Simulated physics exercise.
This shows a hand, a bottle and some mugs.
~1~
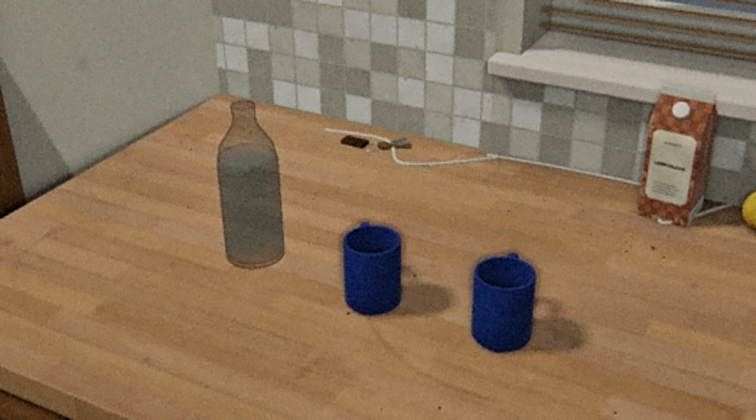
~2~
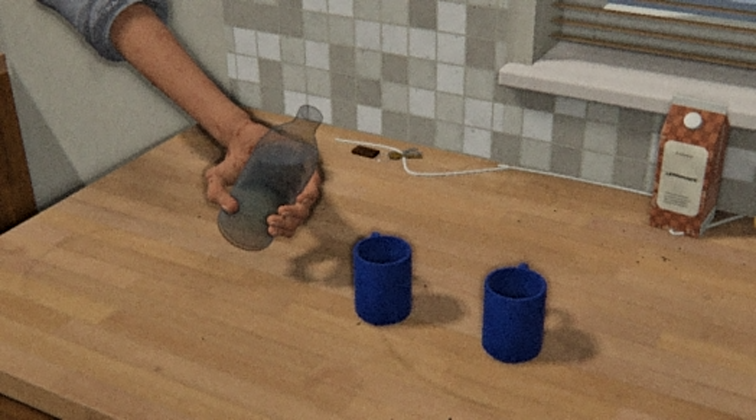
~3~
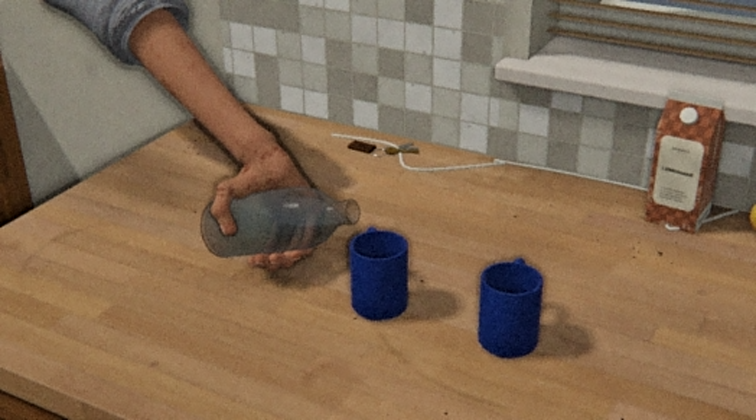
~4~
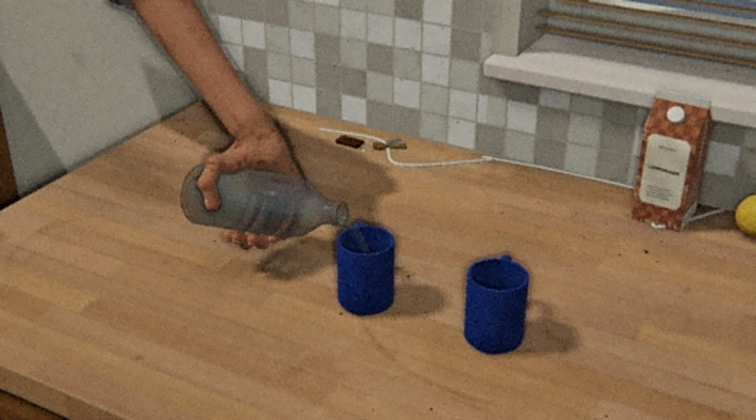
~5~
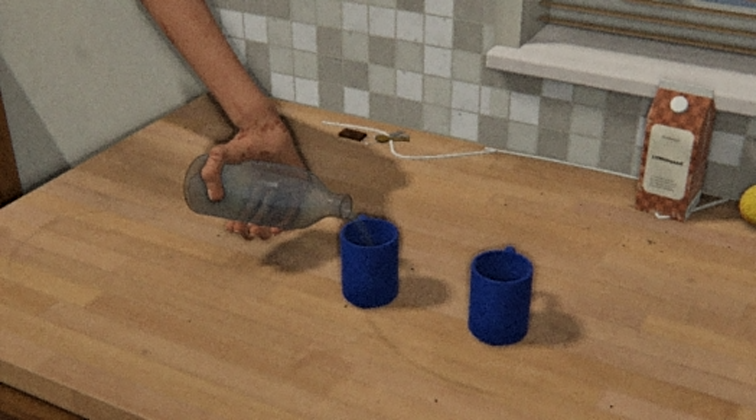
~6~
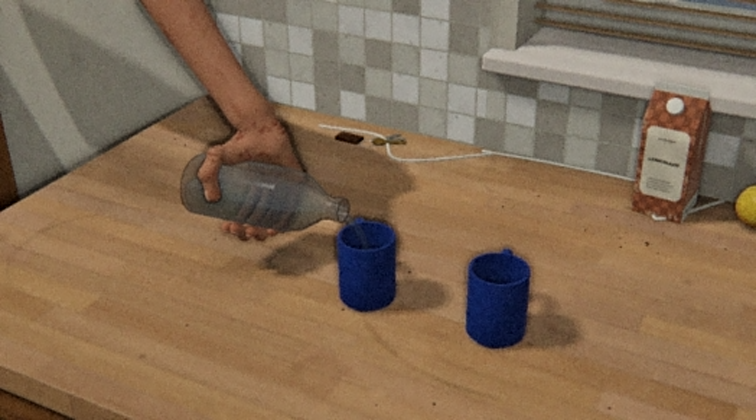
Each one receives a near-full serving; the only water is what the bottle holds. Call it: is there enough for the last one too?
Enough.
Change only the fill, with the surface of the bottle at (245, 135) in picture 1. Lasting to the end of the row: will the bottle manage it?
Finding: Supply holds.
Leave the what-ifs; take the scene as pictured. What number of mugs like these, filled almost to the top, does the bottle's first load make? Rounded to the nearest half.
I'd say near 2.5 of those.
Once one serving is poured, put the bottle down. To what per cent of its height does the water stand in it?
Level: About 40 per cent.
Shortly, the first is about three quarters full.
Then, the first is done and the bottle has about two thirds of its load.
At the finish, both are full and about a quarter of the water is over.
